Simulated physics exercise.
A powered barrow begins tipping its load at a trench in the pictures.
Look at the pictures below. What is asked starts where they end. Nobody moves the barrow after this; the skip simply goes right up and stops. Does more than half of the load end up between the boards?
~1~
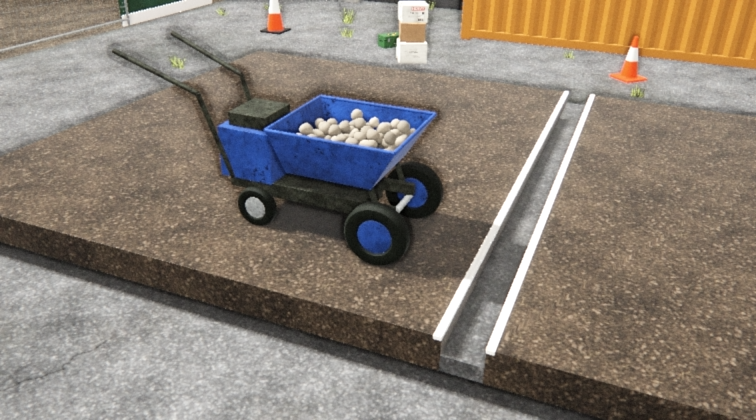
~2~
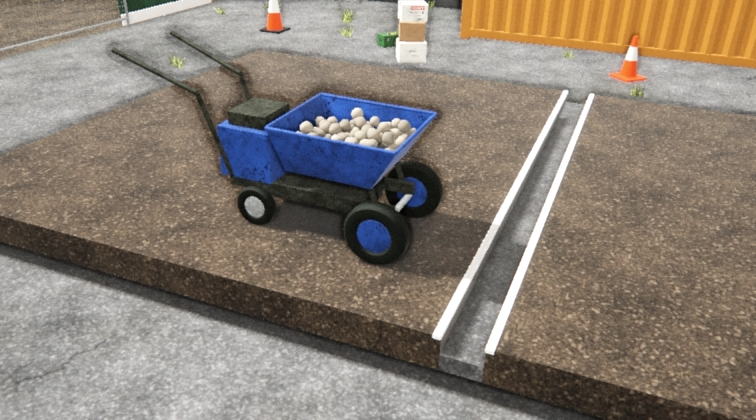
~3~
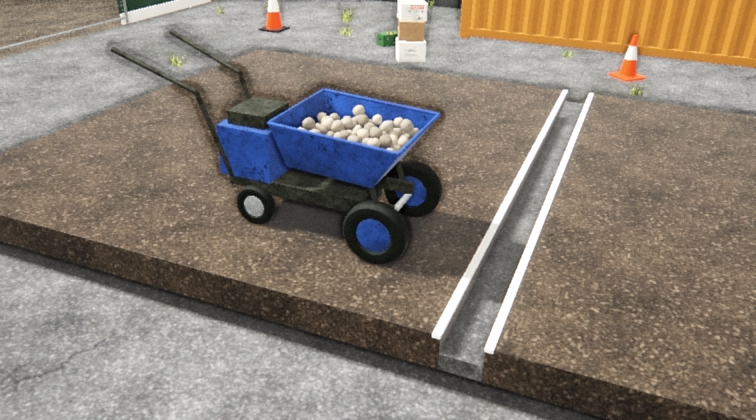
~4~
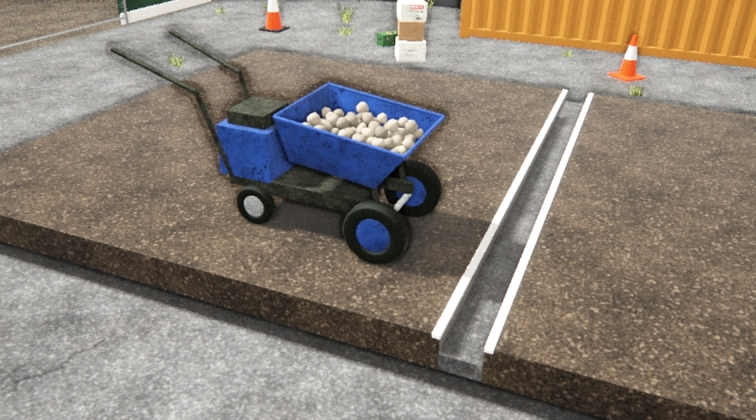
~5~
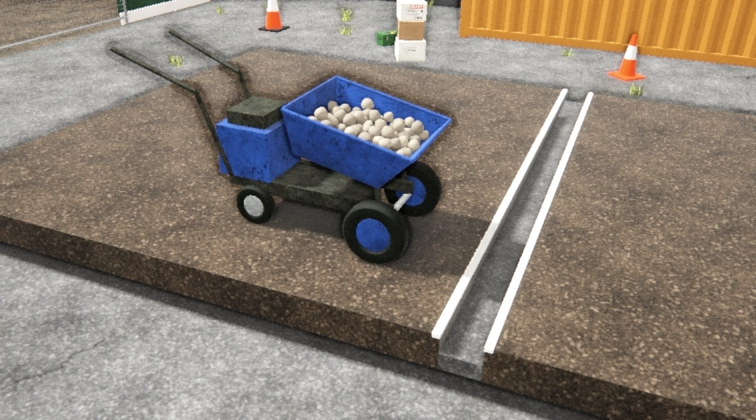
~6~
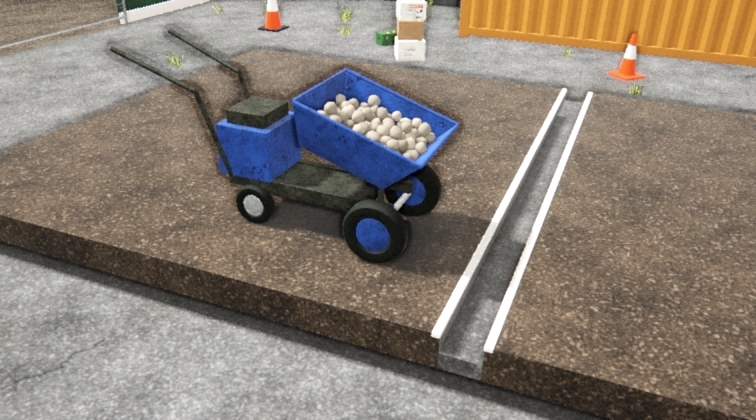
Passes half.
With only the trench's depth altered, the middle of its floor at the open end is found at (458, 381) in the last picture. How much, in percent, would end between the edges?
The share would be around 80 per cent.
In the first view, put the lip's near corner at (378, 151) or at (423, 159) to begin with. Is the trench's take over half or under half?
Position 1 exceeds half; position 2 falls short of half.
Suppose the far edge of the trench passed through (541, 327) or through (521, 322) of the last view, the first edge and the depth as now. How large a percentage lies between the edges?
I'd expect close to 100 in a hundred and then close to 90 in a hundred.
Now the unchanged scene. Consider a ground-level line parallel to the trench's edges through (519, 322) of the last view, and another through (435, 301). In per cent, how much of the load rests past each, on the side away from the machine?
About 20 % and 100 %.
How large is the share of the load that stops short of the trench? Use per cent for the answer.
Roughly 5 in a hundred.
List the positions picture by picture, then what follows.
Lip of the skip at (394, 154), level; top of the load at (360, 137), river pebbles; first edge of the trench at (453, 307); far edge at (503, 319), the trench under half as wide as the skip, and about half as deep as wide, in the first picture.
Lip of the skip at (395, 154), level; top of the load at (361, 136), in the second picture.
Lip of the skip at (399, 155), tipped barely; top of the load at (345, 136), in the third picture.
Lip of the skip at (405, 157), tipped a little; top of the load at (342, 124), in the fourth picture.
Lip of the skip at (412, 161), tipped a little; top of the load at (340, 116), in the fifth picture.
Lip of the skip at (421, 167), tipped clearly; top of the load at (341, 117); first edge of the trench at (451, 304); far edge at (501, 317), in the sixth picture.
Soon, skip tipped steeply; all in the skip.
A while on, skip tipped right over; most in the skip; about a quarter in or heaped over the trench; a stray few beyond it; a small part falling.
Towards the end, skip tipped right over; a small part in the skip; a stray few short of the trench; about two thirds in or heaped over the trench; about a quarter beyond it.
Finally, skip tipped right over; a stray few in the skip; a stray few short of the trench; most in or heaped over the trench; about a quarter beyond it.
